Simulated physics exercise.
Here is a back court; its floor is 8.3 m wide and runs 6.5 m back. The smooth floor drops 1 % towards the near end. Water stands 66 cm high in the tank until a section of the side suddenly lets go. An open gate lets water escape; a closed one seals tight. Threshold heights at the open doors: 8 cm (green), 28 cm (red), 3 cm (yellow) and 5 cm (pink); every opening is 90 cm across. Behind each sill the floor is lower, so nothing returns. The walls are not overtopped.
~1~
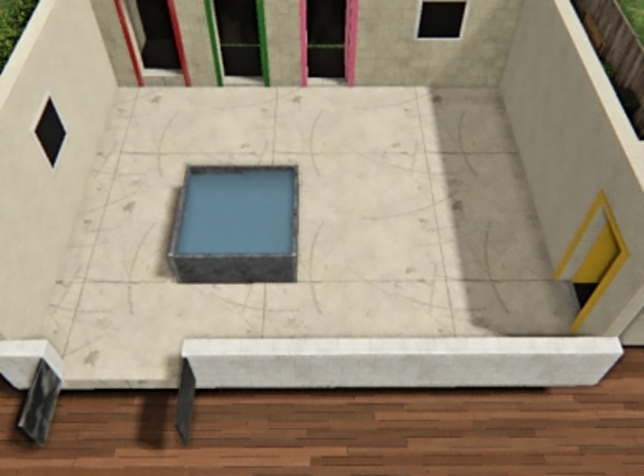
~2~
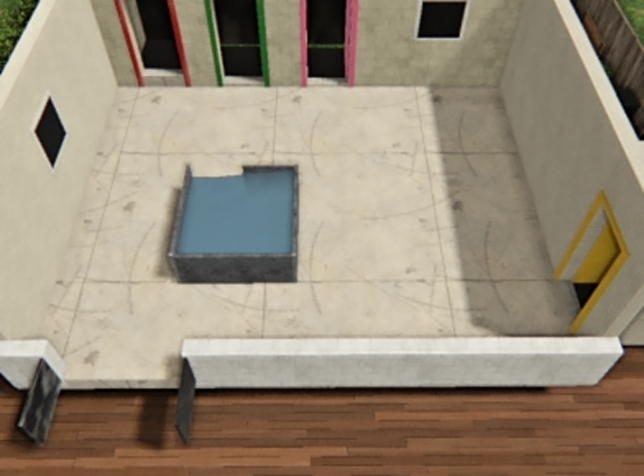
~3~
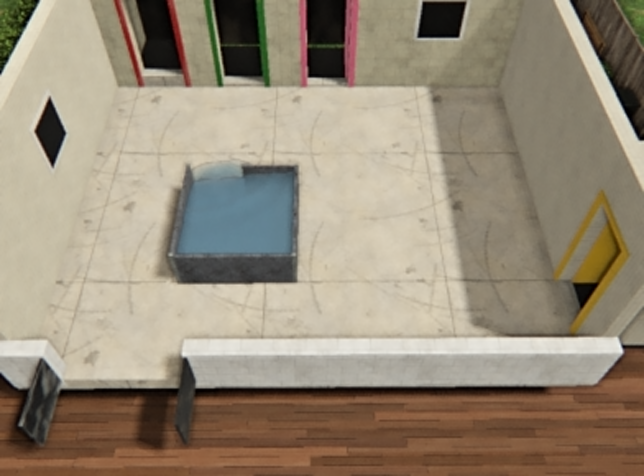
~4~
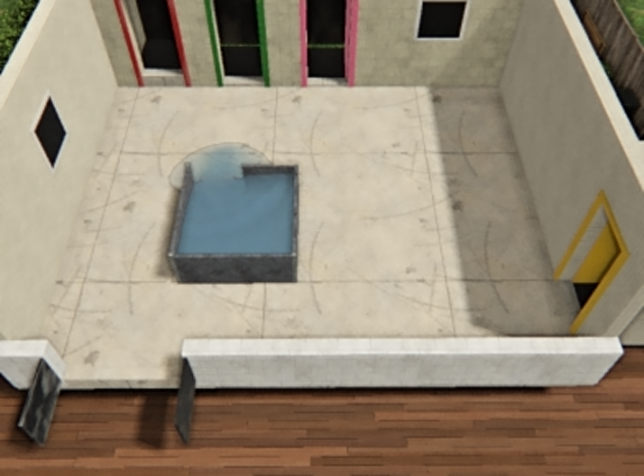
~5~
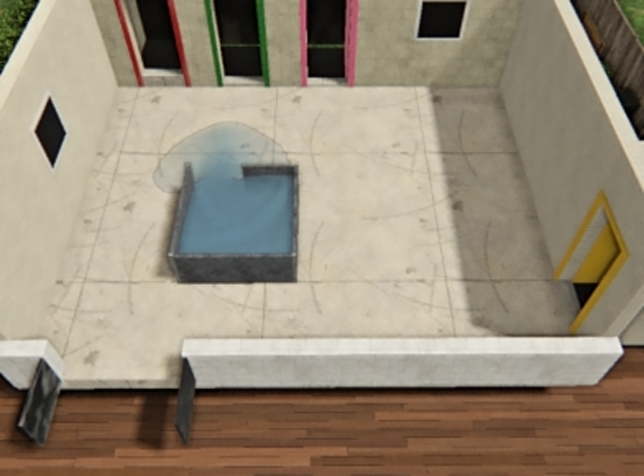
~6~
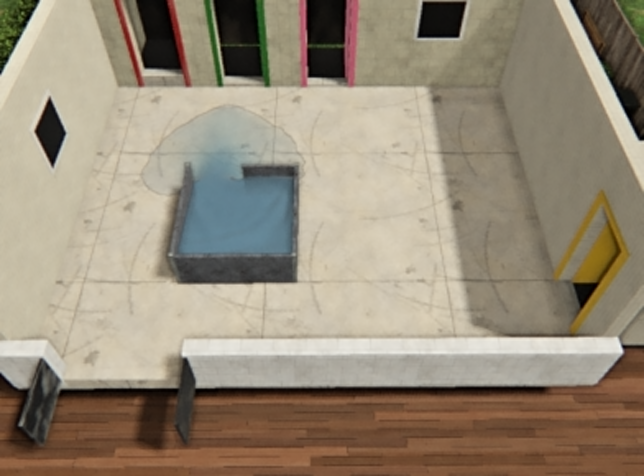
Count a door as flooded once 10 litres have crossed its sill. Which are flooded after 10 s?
The water let in: At the green door it passes the limit; at the red door it stays under the limit; at the yellow door it stays under the limit; at the pink door it passes the limit.
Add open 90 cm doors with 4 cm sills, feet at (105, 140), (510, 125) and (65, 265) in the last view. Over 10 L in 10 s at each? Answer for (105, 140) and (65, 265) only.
In turn: Past it, not over.
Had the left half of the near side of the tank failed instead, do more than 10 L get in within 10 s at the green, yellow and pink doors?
Against that limit: Green under, yellow past it, pink not over.
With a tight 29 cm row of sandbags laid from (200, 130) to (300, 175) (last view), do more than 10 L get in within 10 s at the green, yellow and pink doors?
Against that limit: Green under, yellow not over, pink not over.
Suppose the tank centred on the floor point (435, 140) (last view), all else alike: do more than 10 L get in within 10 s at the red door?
Then: Red not over.
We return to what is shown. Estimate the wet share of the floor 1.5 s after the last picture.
About 25 per cent.
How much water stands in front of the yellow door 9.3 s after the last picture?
Some 3.0 cm.
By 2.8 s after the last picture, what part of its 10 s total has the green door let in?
About 75 per cent.
Then, 0.7 s after the last picture water covers 20 % of the floor and is deepest (33 cm) near (213, 186); green door 13 cm at the sill, 18 L in, red door 12 cm at the sill, 0 L in, yellow door not reached, pink door not reached.
Then, 1.5 s after the last picture water covers 25 % of the floor and is deepest (38 cm) near (119, 88); green door 22 cm at the sill, 89 L in, red door 22 cm at the sill, 0 L in, yellow door not reached, pink door 10 cm at the sill, 2 L in.
Then, 2.8 s after the last picture water covers 30 % of the floor and is deepest (21 cm) near (193, 88); green door 16 cm at the sill, 169 L in, red door 17 cm at the sill, 0 L in, yellow door not reached, pink door 8 cm at the sill, 18 L in.
Then, 5.3 s after the last picture water covers 55 % of the floor and is deepest (14 cm) near (127, 88); green door 11 cm at the sill, 221 L in, red door 10 cm at the sill, 0 L in, yellow door not reached, pink door 6 cm at the sill, 25 L in.
Then, 9.3 s after the last picture water covers 75 % of the floor and is deepest (8 cm) near (31, 364); green door 5 cm at the sill, 225 L in, red door 6 cm at the sill, 0 L in, yellow door 3 cm at the sill, 0 L in, pink door 3 cm at the sill, 27 L in.
